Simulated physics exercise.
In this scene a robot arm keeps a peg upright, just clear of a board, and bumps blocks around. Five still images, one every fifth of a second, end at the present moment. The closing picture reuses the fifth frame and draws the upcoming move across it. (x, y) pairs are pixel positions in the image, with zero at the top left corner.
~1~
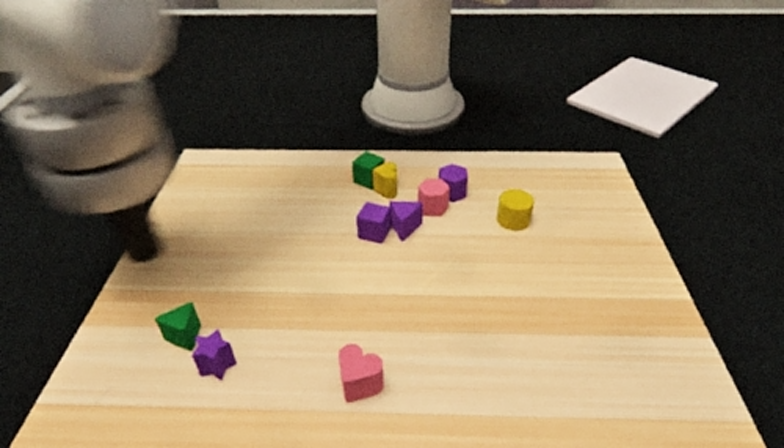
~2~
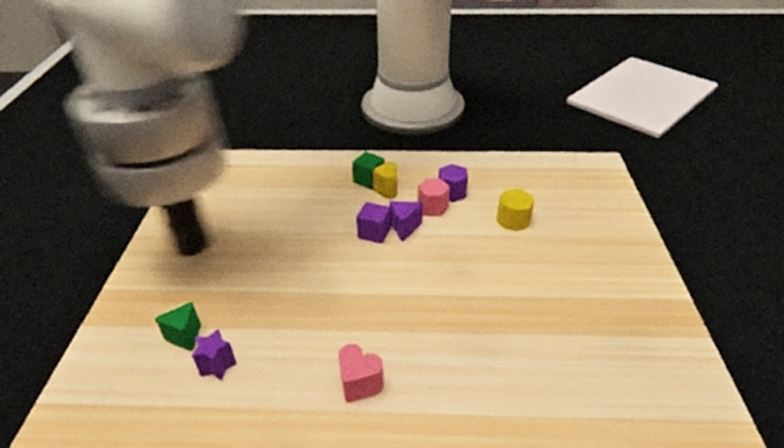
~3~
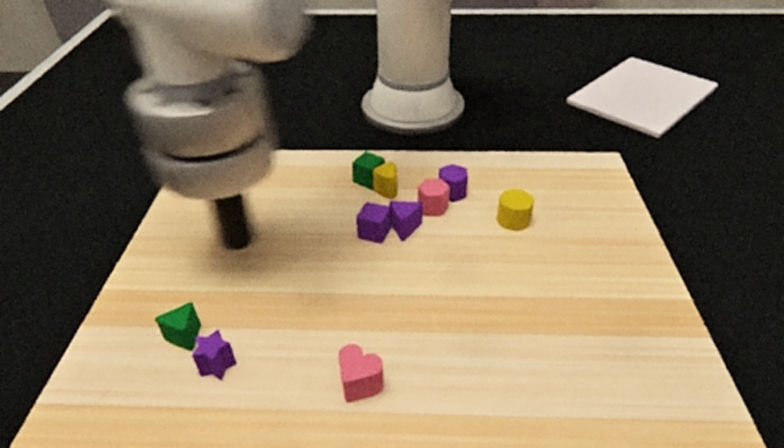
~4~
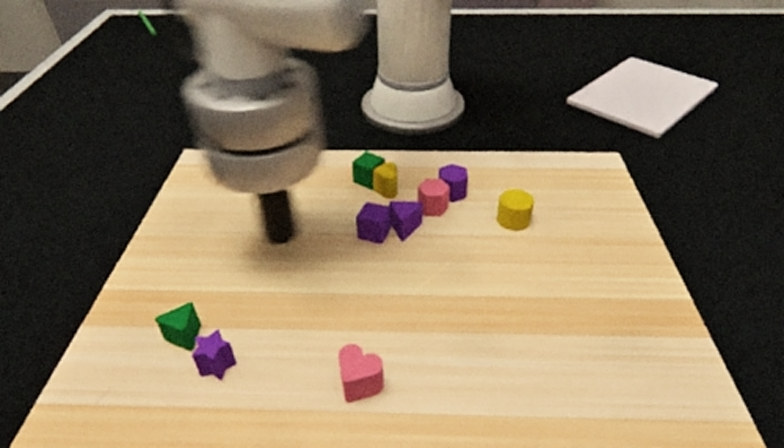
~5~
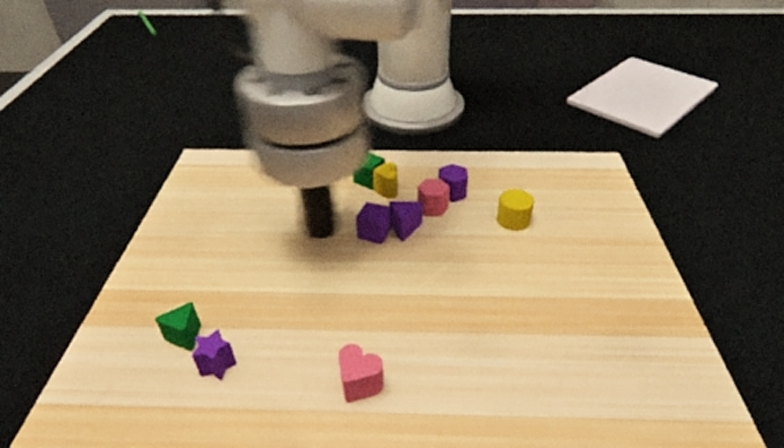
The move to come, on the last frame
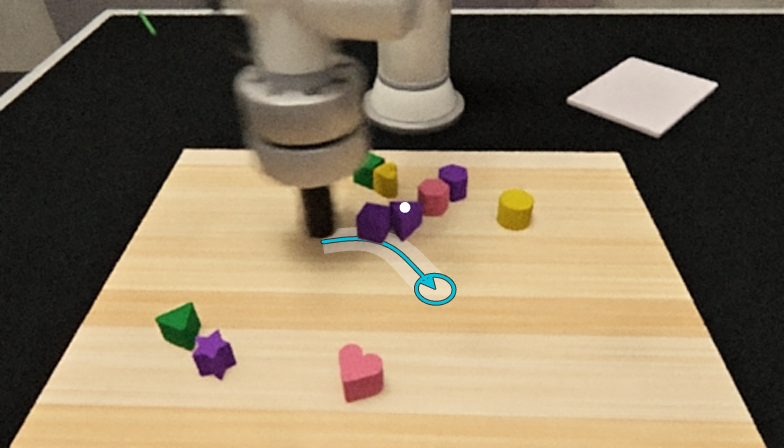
The footage shows a robotic arm with a dark peg moving steadily rightward from the left side of a wooden board, nearing a purple block among a cluster of colourful blocks, while all the blocks stay still.
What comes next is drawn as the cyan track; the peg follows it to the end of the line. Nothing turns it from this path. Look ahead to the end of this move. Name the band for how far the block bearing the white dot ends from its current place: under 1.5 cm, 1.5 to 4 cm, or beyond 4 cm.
Its final spot will lie 1.5 to 4 cm from the current one.
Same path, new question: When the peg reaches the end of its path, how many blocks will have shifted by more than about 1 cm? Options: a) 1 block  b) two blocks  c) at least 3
Letter b.
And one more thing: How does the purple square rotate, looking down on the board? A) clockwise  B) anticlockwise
B (anticlockwise)
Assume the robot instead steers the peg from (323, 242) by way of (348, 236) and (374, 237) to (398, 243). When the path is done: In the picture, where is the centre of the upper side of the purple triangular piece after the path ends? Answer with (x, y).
The middle of the upper face of the purple triangular piece will lie at about (444, 201) in the picture.
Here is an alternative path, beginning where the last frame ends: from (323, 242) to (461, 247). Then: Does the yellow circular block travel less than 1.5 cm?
Yes.
Path on the board, from (323, 242) through (369, 240) and (406, 259) to (435, 289); the dot is on the purple triangular piece.
The first path, step by step. One third of the way, peg at (369, 226); purple square at (395, 206), turned 40° anticlockwise; purple triangular piece at (420, 204).
Two thirds of the way, peg at (406, 245); purple square at (409, 209), turned 70° anticlockwise; purple triangular piece at (434, 201).
At the end, peg at (436, 275); purple square at (409, 209), turned 70° anticlockwise; purple triangular piece at (434, 201); pink six-sided block in place.
